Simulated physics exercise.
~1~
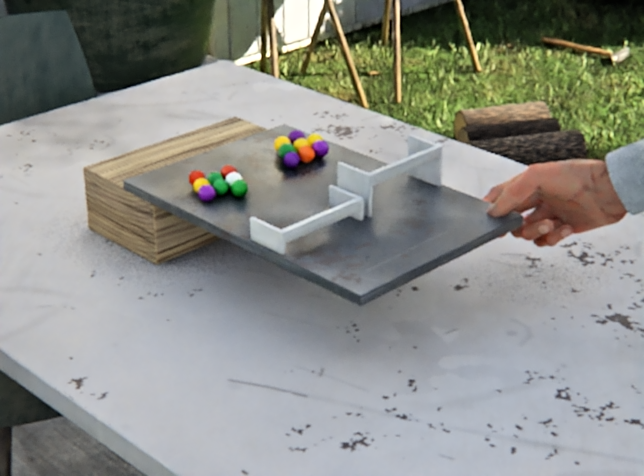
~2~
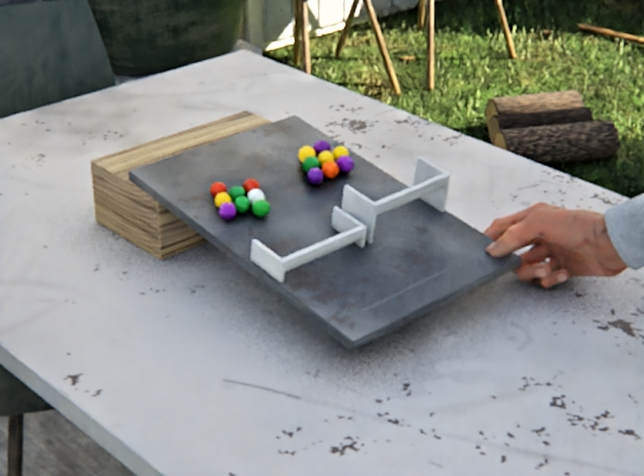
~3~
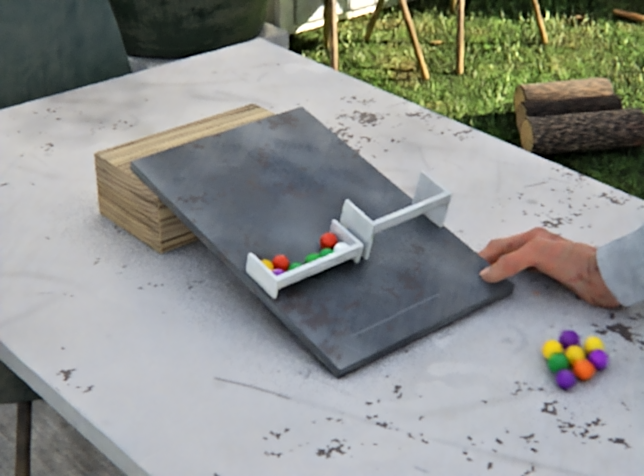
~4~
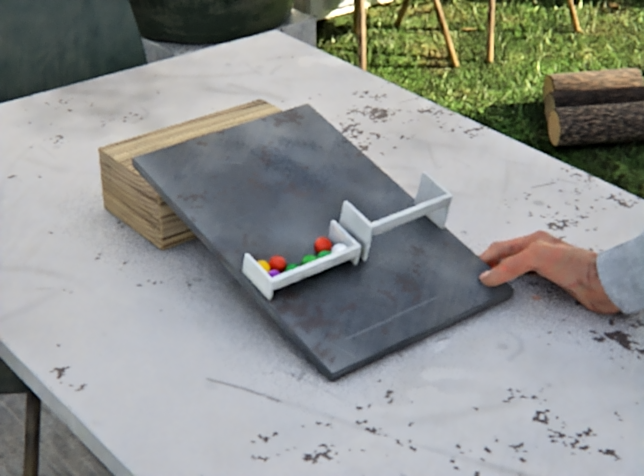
To begin with, a hand at the right holds up one end of a dark board whose other end rests on a wooden block, with two clusters of colourful balls lying above two white bars. The hand lowers the held end towards the pale table, and both clusters start moving down the slope. The nearer balls reach their bar and are stopped there, while the farther cluster gets past its bar and off the board onto the table. At the end, the hand rests at the lowered corner, the nearer balls stay gathered behind their bar, and the farther cluster is out of view.
